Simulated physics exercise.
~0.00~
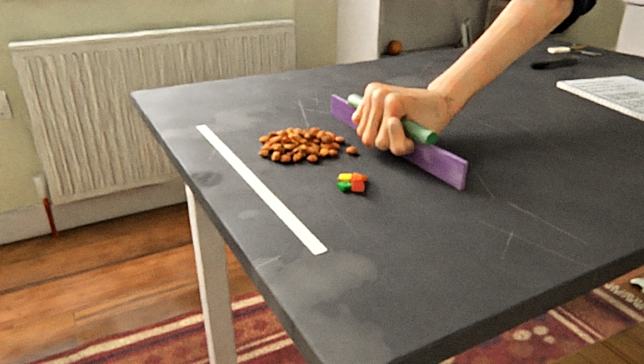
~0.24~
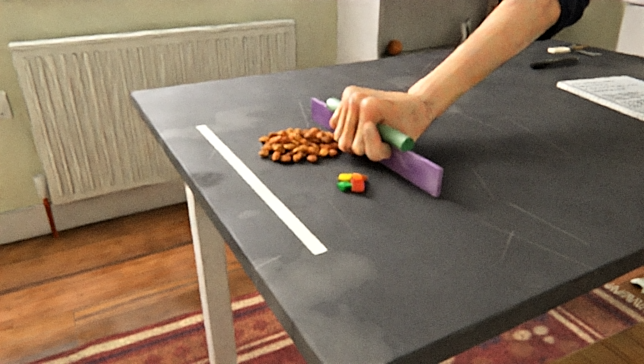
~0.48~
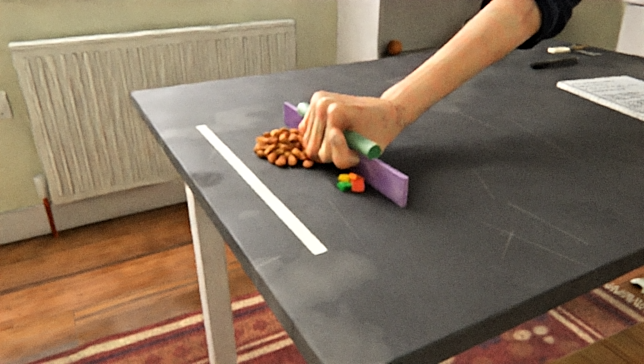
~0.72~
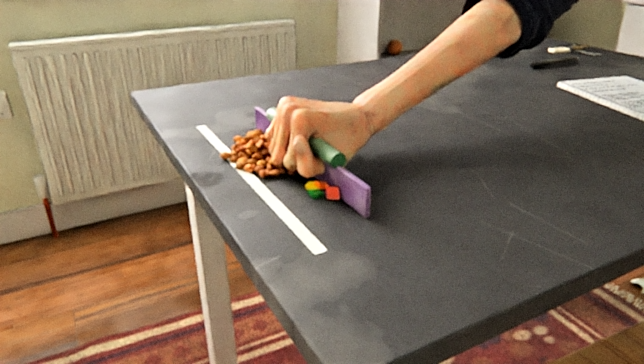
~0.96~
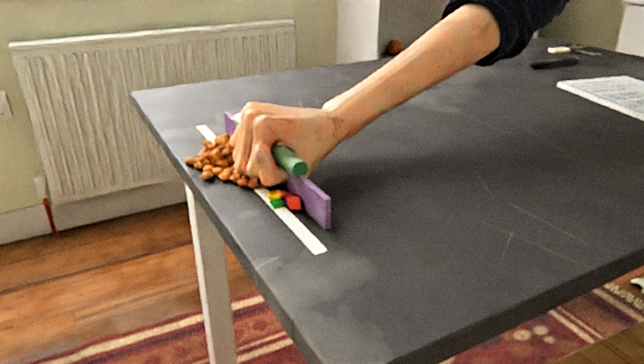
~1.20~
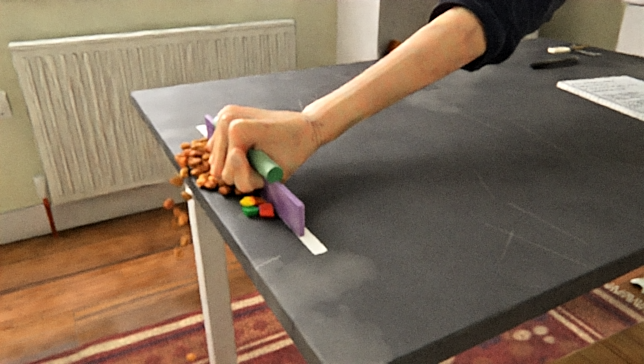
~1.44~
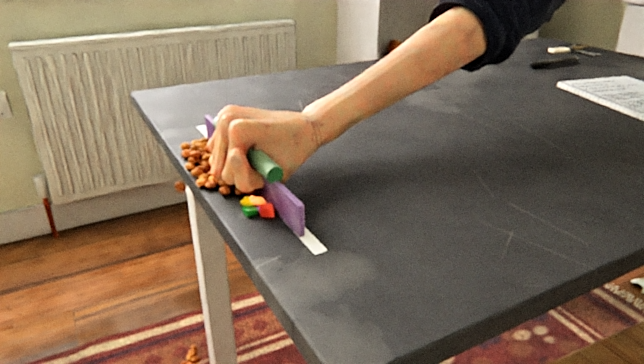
A hand sweeps brown nuts and colourful pieces to white tape, spilling some nuts off the table.
